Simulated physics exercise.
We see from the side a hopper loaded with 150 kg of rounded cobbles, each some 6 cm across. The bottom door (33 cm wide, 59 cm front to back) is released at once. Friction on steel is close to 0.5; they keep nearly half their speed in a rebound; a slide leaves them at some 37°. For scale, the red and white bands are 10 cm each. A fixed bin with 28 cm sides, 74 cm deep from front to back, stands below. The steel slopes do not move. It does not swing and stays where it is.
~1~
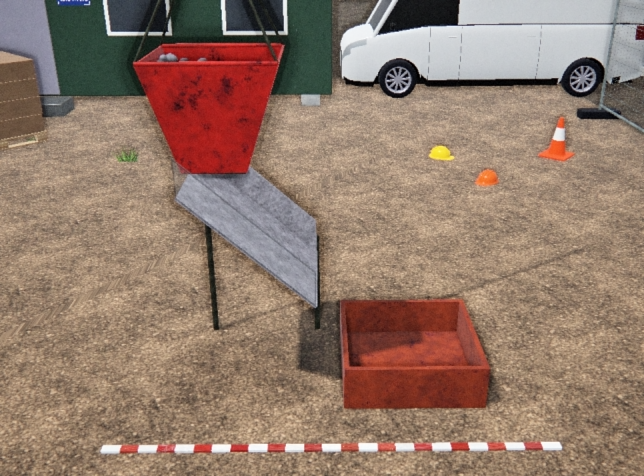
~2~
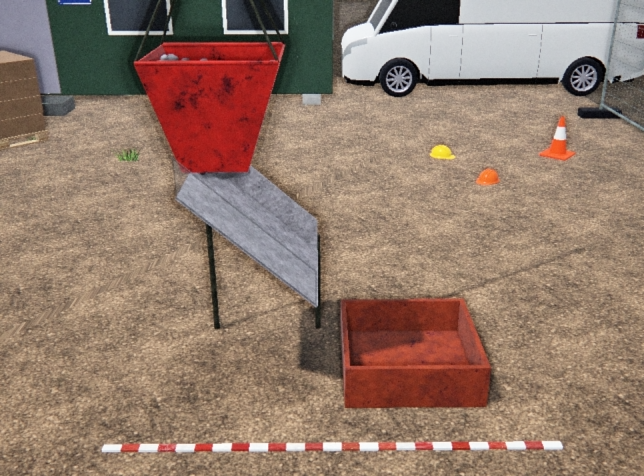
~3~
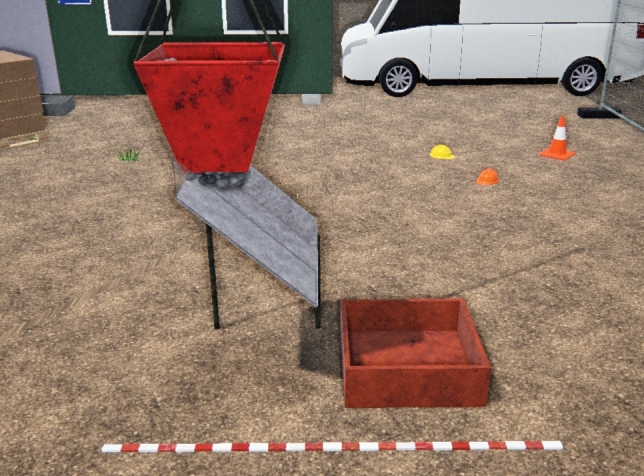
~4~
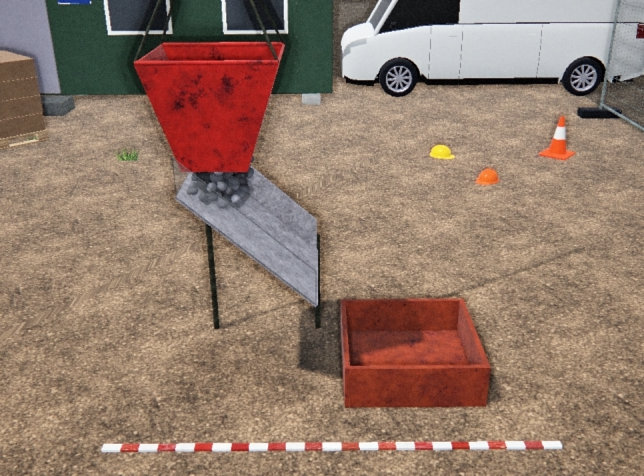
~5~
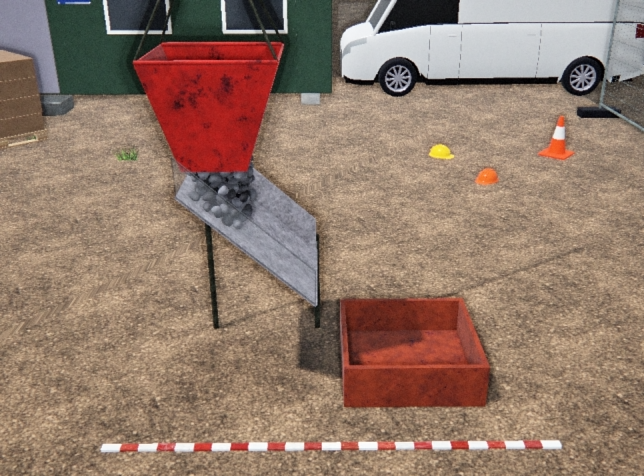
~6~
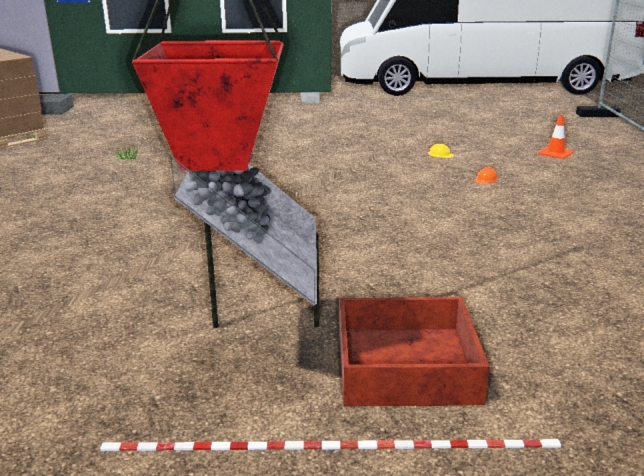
On a dirt yard with a white van behind, grey stones sank inside a red hopper, emerged from its bottom, and slid in a widening pile partway down a sloping grey chute.
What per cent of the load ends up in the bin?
About 98 per cent.
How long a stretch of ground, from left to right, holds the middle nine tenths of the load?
About 70 cm.
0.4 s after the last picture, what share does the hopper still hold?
It holds some 0 per cent.
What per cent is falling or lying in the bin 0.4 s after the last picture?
About 15 per cent by then.
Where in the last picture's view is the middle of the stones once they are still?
Around (408, 350).
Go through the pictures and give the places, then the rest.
In the first frame, the outlet is at (213, 163); nothing has dropped yet.
In the second frame, the outlet is at (214, 163); 2 % is out.
In the third frame, the outlet is at (214, 163); 11 % is out, the lowest stones still above the rim at (226, 165), 135 cm up.
In the fourth frame, the outlet is at (214, 162); 20 % is out, the lowest stones still above the rim at (228, 187), 124 cm up.
In the fifth frame, the outlet is at (213, 162); 30 % is out, the lowest stones still above the rim at (241, 207), 112 cm up.
In the sixth frame, the outlet is at (213, 161); 41 % is out, the lowest stones still above the rim at (262, 225), 101 cm up.
Then, 0.4 s after the last picture, 0 % in the hopper, 69 % on the steel, 17 % falling or lying left of the bin, 14 % falling or lying in the bin; the stones farthest right are at (416, 350).
Then, 0.8 s after the last picture, 0 % in the hopper, 17 % on the steel, 12 % falling or lying left of the bin, 70 % falling or lying in the bin, 1 % falling or lying beside or right of the bin; the stones farthest right are at (466, 360).
Then, 1.4 s after the last picture, 0 % in the hopper, 98 % falling or lying in the bin, 2 % falling or lying beside or right of the bin; the stones farthest right are at (480, 362).
Then, 2.3 s after the last picture, 0 % in the hopper, 98 % falling or lying in the bin, 2 % falling or lying beside or right of the bin; the stones farthest right are at (494, 361).
Then, 4.2 s after the last picture, 0 % in the hopper, 98 % in the bin, 2 % beside or right of the bin; the stones farthest right are at (494, 361).
